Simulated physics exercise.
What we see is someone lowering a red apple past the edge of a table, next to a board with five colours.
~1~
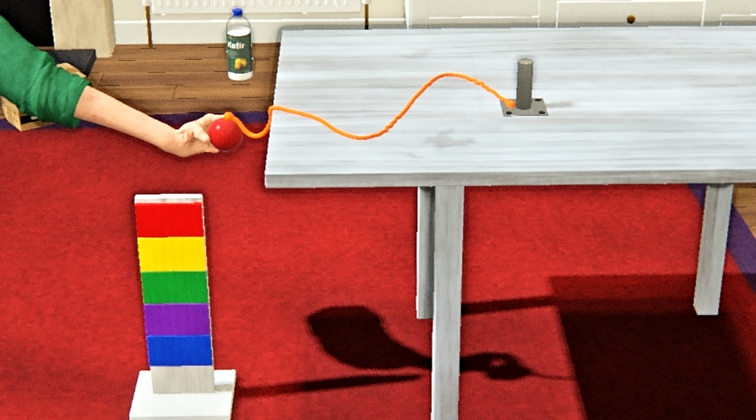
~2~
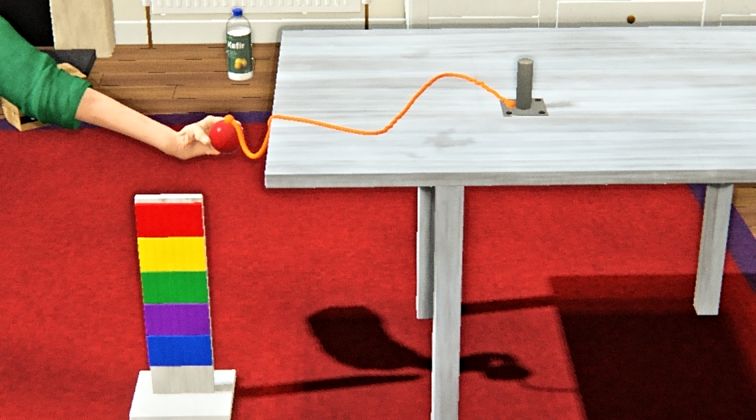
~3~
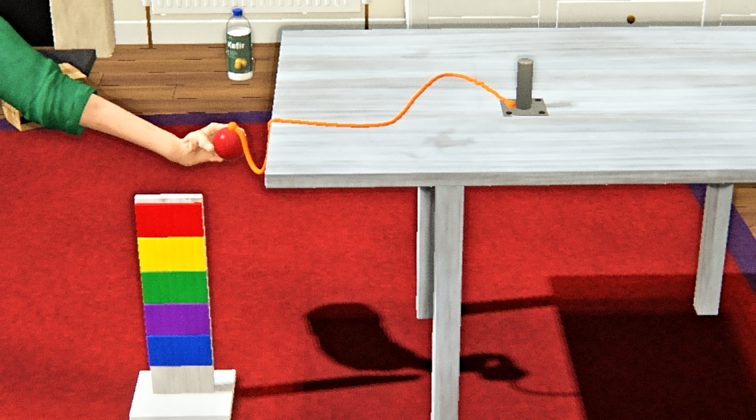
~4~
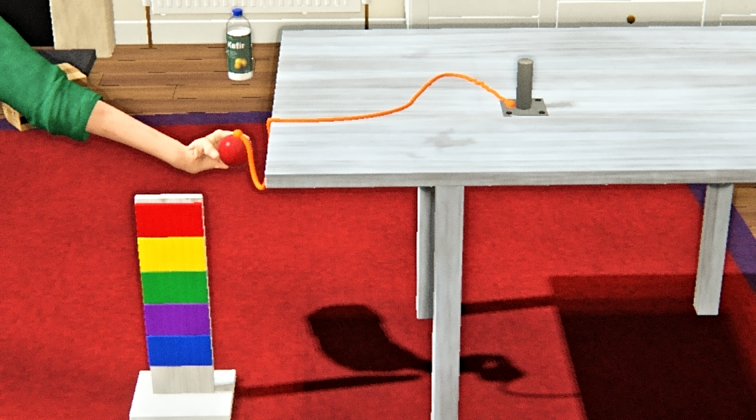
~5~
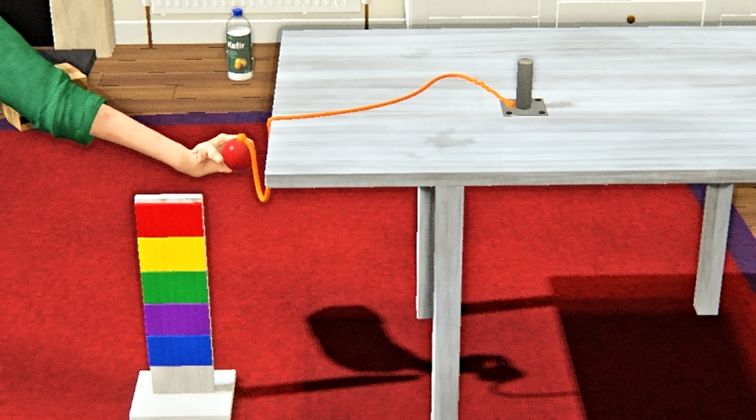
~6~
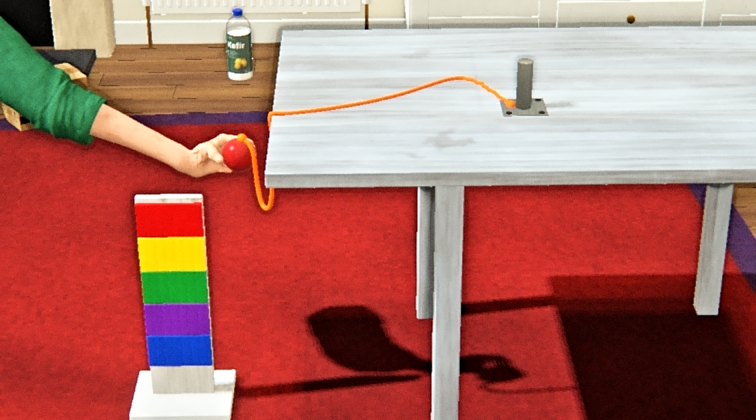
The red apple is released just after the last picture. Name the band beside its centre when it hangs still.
Its centre hangs level with the blue band.
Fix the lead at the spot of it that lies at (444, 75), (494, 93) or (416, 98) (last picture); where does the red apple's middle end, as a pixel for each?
Try by try, around (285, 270), (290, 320) and (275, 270).
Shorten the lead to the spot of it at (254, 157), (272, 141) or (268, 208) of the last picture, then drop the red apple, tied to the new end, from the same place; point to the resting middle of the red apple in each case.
About (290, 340), (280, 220) and (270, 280).
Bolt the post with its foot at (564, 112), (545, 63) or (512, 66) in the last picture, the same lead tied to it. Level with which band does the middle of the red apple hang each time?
One after the other, purple; purple; blue.
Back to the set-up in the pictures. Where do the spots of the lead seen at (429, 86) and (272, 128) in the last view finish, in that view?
They go to (375, 106) and to (278, 188).
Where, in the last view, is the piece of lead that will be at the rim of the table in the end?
That spot is around (347, 106).
Early on, apple near (290, 326); level with purple.
Midway, apple near (283, 356); level with blue.
Finally, apple near (289, 358); level with blue. Its middle rests at the blue band.
